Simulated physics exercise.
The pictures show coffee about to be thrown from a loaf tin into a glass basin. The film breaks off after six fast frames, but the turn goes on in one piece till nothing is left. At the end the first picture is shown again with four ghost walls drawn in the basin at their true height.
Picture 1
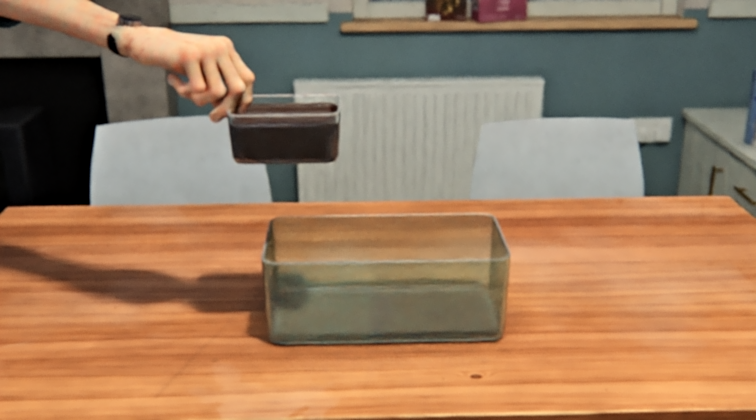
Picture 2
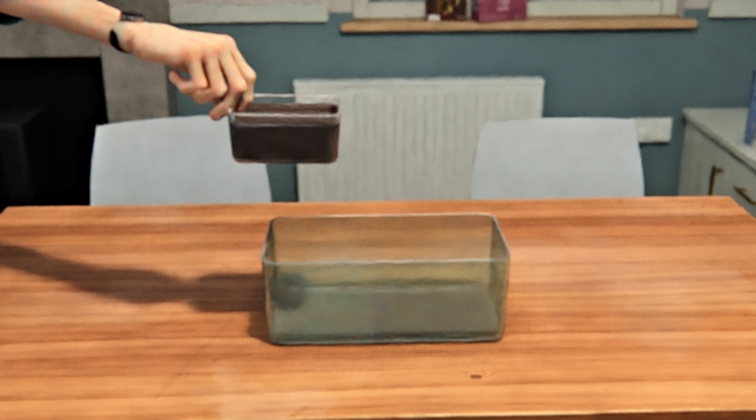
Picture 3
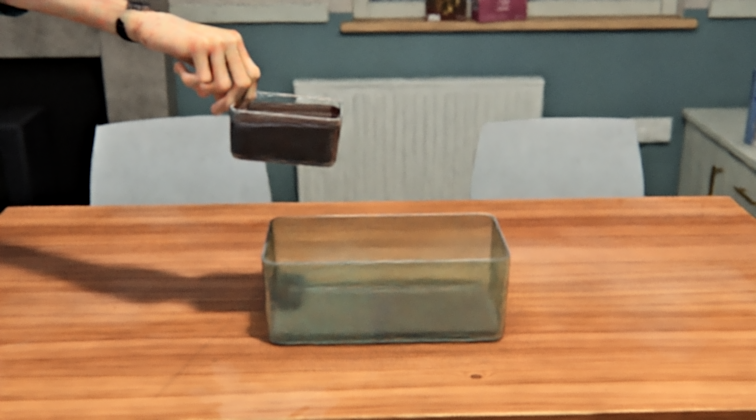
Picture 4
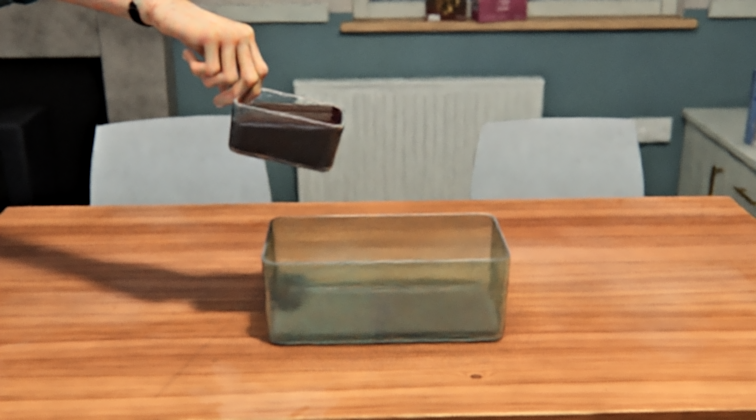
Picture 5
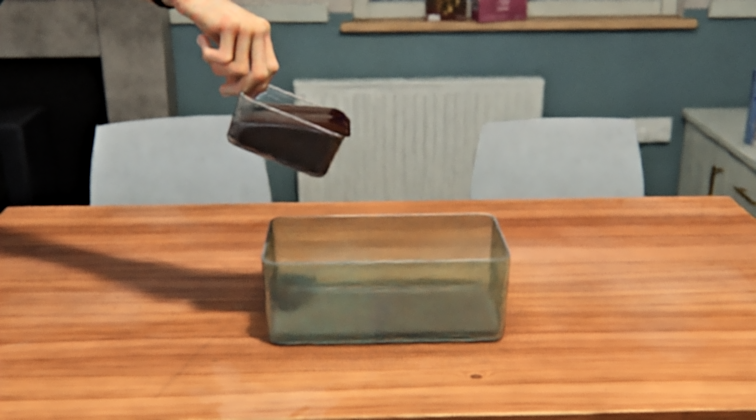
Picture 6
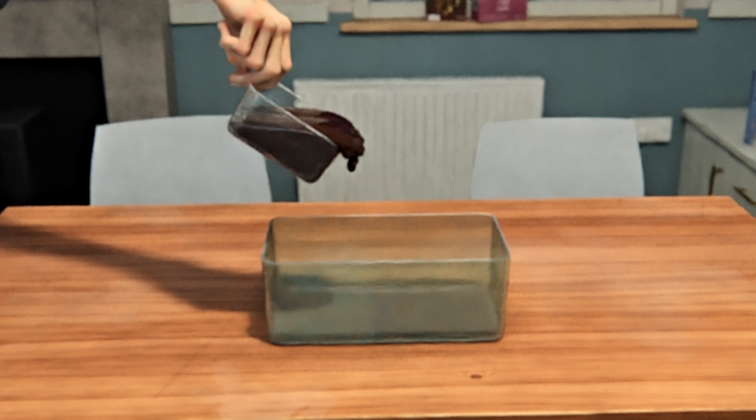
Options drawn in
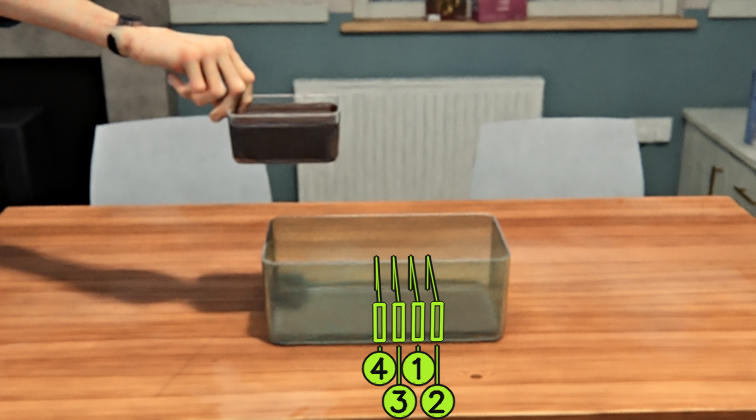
A hand tips a small clear container rightward, and dark liquid slips over its lip.
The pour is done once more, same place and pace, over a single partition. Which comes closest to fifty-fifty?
3.
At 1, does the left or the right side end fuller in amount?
More ends on the left.
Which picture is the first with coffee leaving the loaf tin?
In picture 5.
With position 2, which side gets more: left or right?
More ends on the left.
In lime, 1 at (418, 346); 2 at (437, 346); 3 at (398, 346); 4 at (379, 347).
Choosing 1, about 87 % ends left of the wall and 11 % right of it; 3 % is lost outside.
Choosing 2, about 95 % ends left of the wall and 4 % right of it.
Choosing 3, about 47 % ends left of the wall and 51 % right of it.
Choosing 4, about 27 % ends left of the wall and 71 % right of it.
